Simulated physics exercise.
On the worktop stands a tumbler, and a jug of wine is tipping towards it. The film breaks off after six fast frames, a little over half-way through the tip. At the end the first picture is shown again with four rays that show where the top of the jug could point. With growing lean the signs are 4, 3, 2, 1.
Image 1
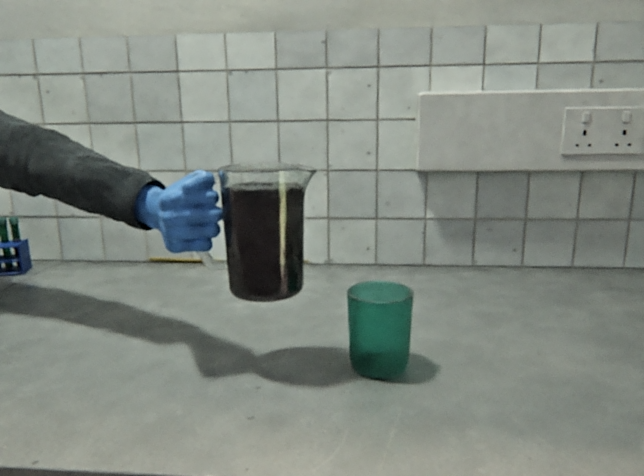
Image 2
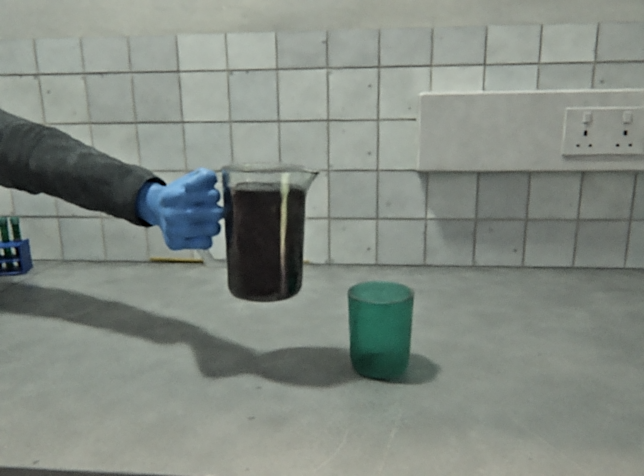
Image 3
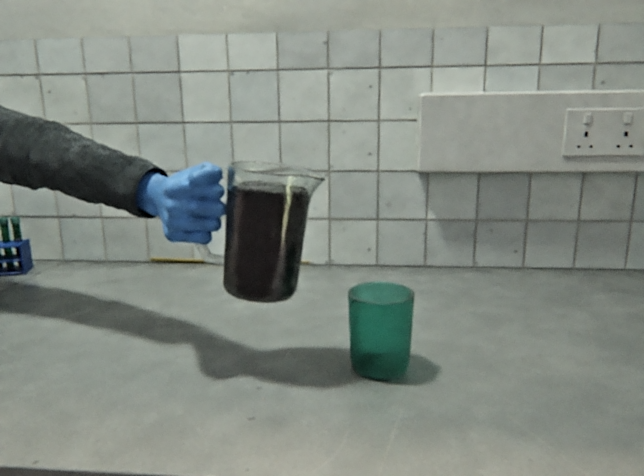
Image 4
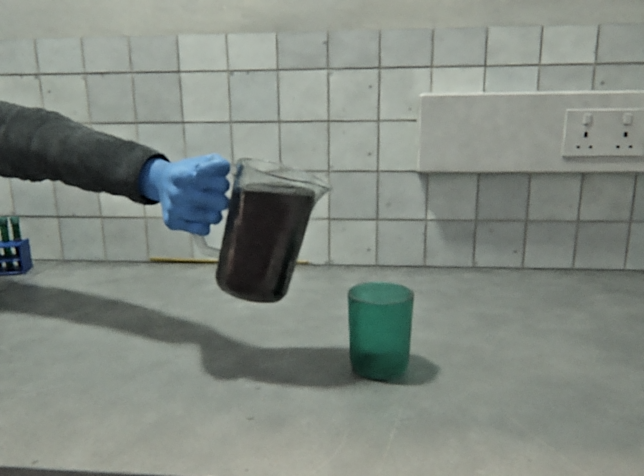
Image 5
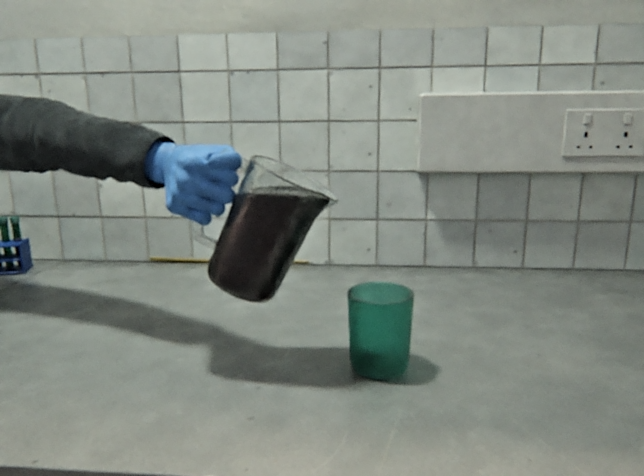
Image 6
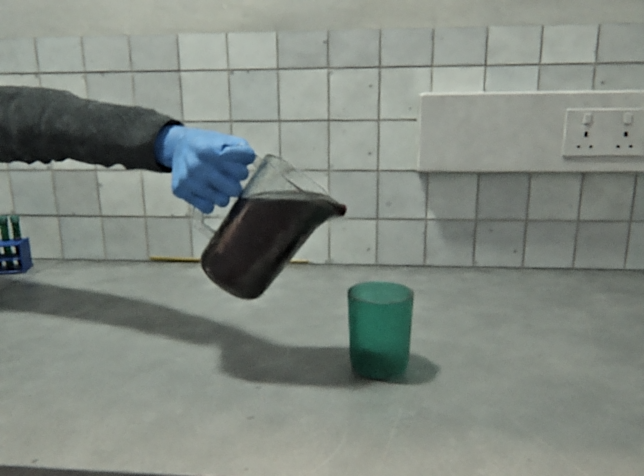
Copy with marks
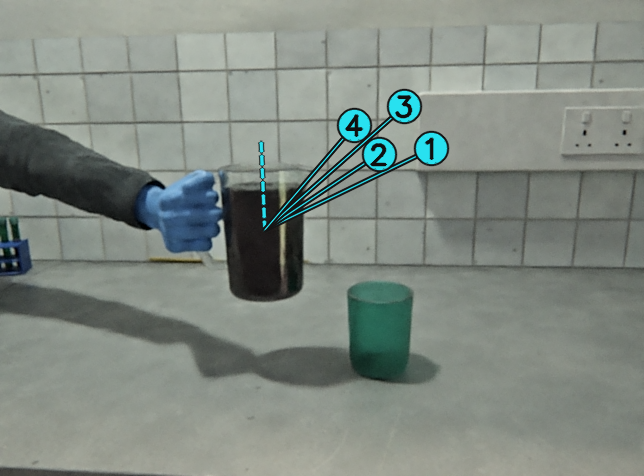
In the video, a blue-gloved hand holds a glass jug of dark liquid above a grey worktop, near a green tumbler, then steadily tilts it to the right until the liquid reaches the spout and just passes the lip.
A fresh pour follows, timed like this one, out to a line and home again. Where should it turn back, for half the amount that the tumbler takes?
It is 2.
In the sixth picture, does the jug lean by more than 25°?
Yes, it does.
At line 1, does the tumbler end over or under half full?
Over half.
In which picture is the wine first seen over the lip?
Picture 6.
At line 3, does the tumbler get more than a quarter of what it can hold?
Yes, it does.
On the marked copy, 1 at (416, 156); 2 at (364, 163); 3 at (391, 117); 4 at (343, 138).
With 1, the tumbler ends with about 67 % of what it can hold.
With 2, the tumbler ends with about 50 % of what it can hold.
With 3, the tumbler ends with about 34 % of what it can hold.
With 4, the tumbler ends with about 21 % of what it can hold.
